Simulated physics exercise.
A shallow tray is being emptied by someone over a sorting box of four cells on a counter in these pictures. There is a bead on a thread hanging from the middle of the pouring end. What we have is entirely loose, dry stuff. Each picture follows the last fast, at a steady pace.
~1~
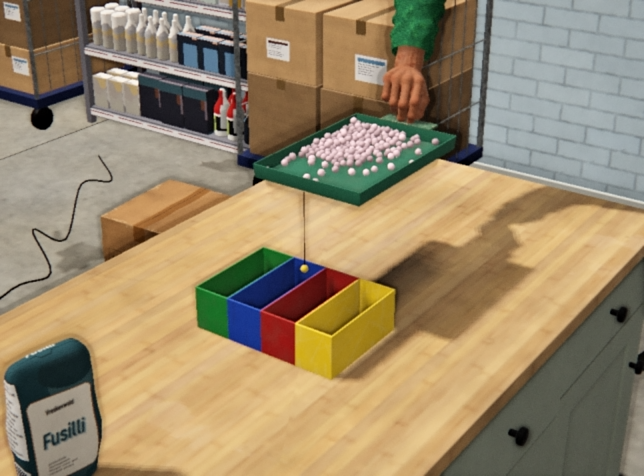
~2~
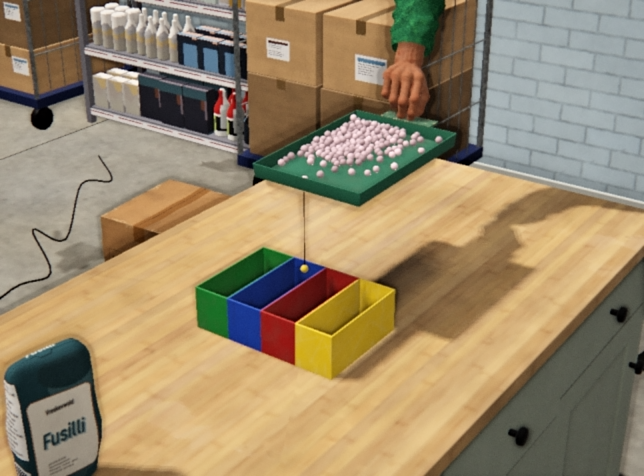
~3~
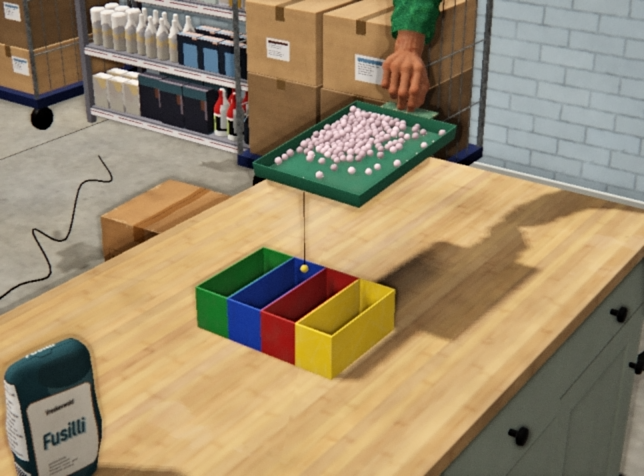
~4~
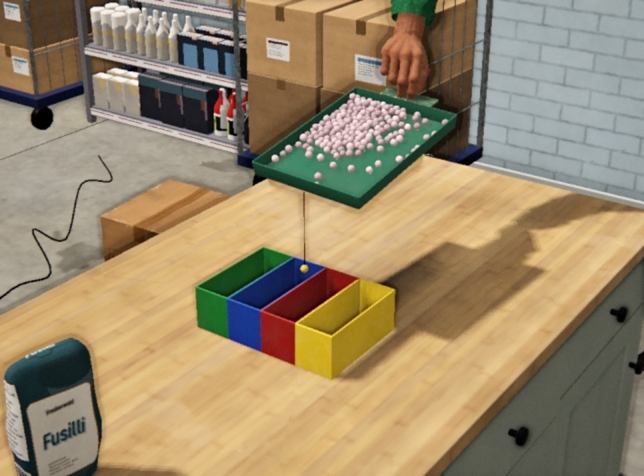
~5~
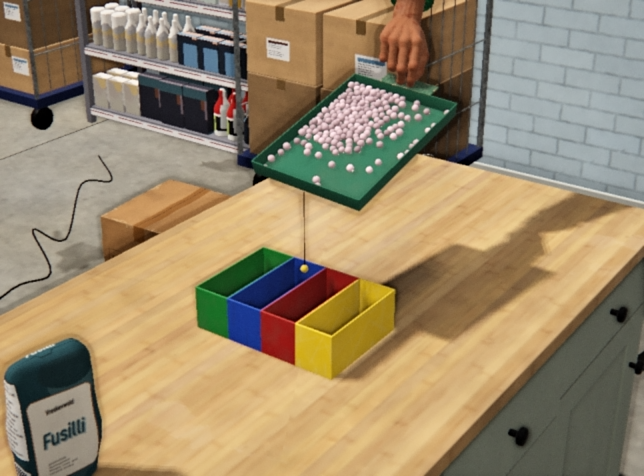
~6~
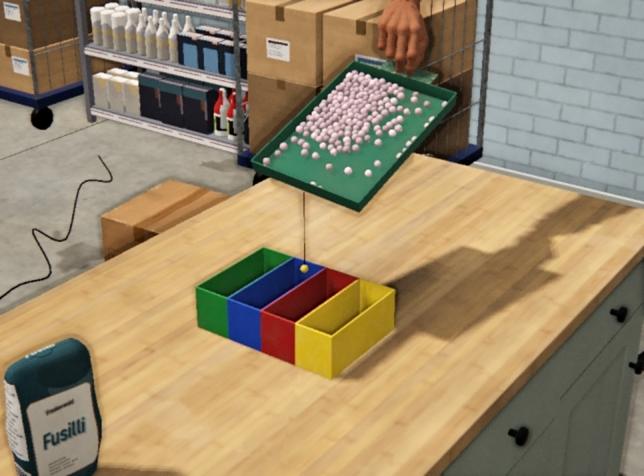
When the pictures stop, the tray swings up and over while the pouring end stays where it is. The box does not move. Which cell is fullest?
The yellow cell.
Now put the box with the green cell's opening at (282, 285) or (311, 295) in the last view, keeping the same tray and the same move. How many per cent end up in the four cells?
Roughly 90 per cent the first time and 90 per cent the second.
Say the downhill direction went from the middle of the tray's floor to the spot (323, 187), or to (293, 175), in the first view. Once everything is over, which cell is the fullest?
The cell in red, then that green cell.
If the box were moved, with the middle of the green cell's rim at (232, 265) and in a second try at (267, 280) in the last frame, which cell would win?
In the first try it is yellow, in the second it is red.
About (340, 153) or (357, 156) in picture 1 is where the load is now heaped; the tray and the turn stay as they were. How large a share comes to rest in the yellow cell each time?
60 per cent for the first try, 70 per cent for the second.
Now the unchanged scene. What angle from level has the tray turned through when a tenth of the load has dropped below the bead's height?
65 degrees.
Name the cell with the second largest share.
Place 2: Red.
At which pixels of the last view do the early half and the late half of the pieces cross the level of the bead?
First part (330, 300), rest (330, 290).
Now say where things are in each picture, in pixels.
The first picture shows corners of the pouring end (255, 163) and (359, 192), level; middle of the load (353, 144), sugar pearls; bead on its thread (305, 269); green cell (212, 309); blue cell (245, 321); red cell (278, 334); yellow cell (314, 347).
The second picture shows corners of the pouring end (255, 163) and (359, 193), level; middle of the load (353, 142), about a tenth on the move.
The third picture shows corners of the pouring end (255, 162) and (359, 194), tipped barely, lowest at the right corner; middle of the load (353, 135), about a tenth on the move.
The fourth picture shows corners of the pouring end (254, 162) and (359, 196), tipped a little, lowest at the right corner; middle of the load (352, 126), about a tenth on the move.
The fifth picture shows corners of the pouring end (253, 161) and (358, 199), tipped clearly, lowest at the right corner; middle of the load (351, 118), roughly a quarter on the move.
The sixth picture shows corners of the pouring end (253, 160) and (358, 201), tipped clearly, lowest at the right corner; middle of the load (350, 112), almost all on the move; green cell (212, 309); blue cell (245, 321); red cell (278, 334); yellow cell (314, 347).
Just after the last frame, tray tipped steeply; roughly two thirds on the tray; about a tenth in the yellow cell; just a few in the red cell; just a few in the blue cell; roughly a quarter falling or outside the box.
A moment on, tray tipped past a quarter turn; roughly a quarter on the tray; roughly a quarter in the yellow cell; about a tenth in the red cell; just a few in the blue cell; just a few in the green cell; roughly a third falling or outside the box.
Further on, tray tipped past a quarter turn; roughly half in the yellow cell; roughly a quarter in the red cell; just a few in the blue cell; just a few in the green cell; roughly a quarter falling or outside the box.
When it is over, tray tipped past a quarter turn; roughly half in the yellow cell; roughly a quarter in the red cell; just a few in the blue cell; just a few in the green cell; roughly a quarter outside the box.
